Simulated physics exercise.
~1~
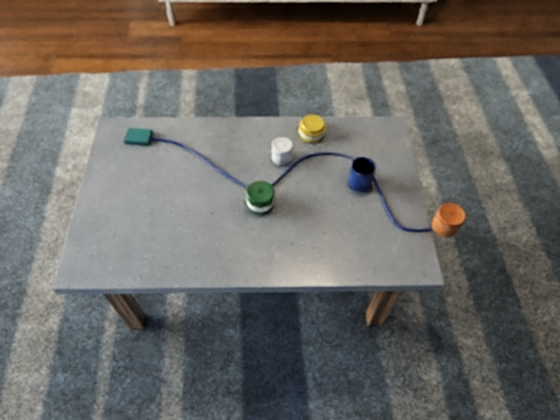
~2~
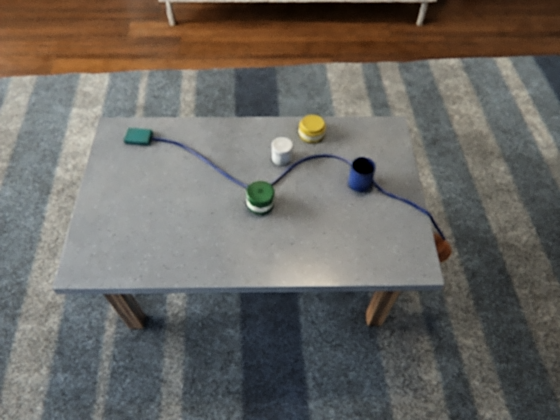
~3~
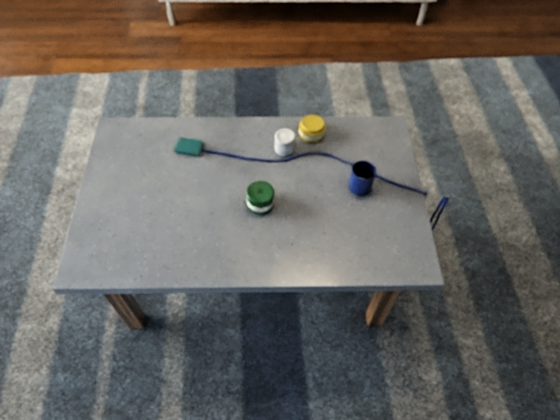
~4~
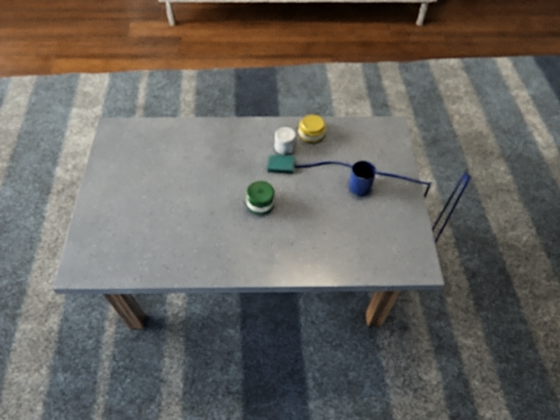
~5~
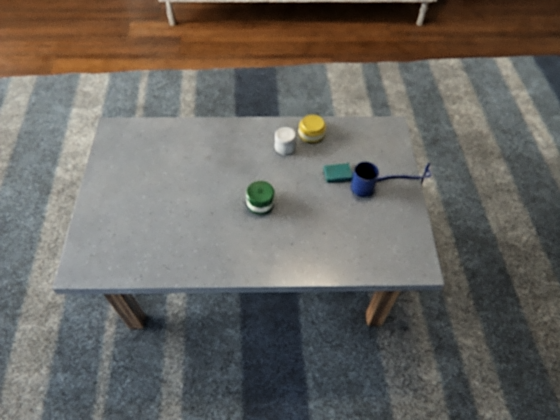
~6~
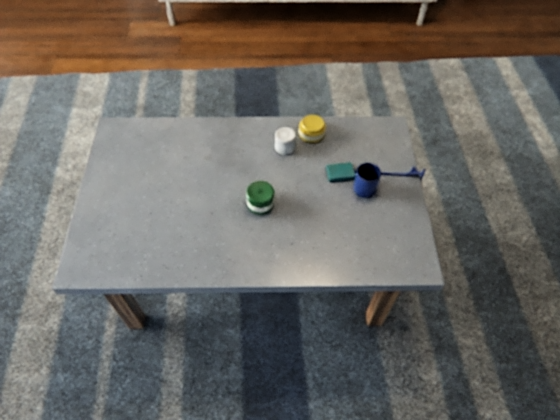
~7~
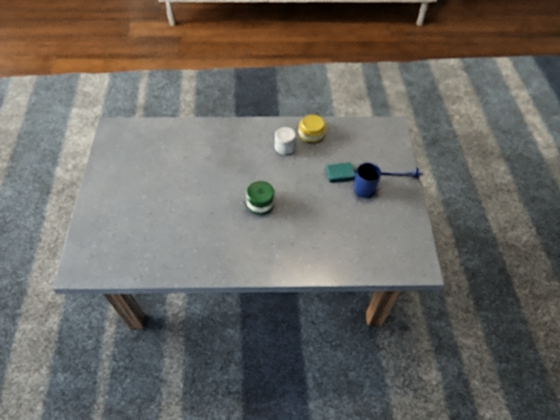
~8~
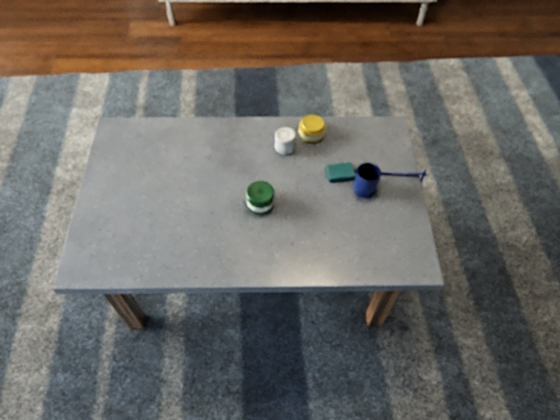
On a gray table above a striped rug, an orange speaker tipped off the right edge, pulling the blue cable and dragging the teal phone rightward past the jars until it stopped beside the blue mug, still on the table, with the cable's end over the edge.
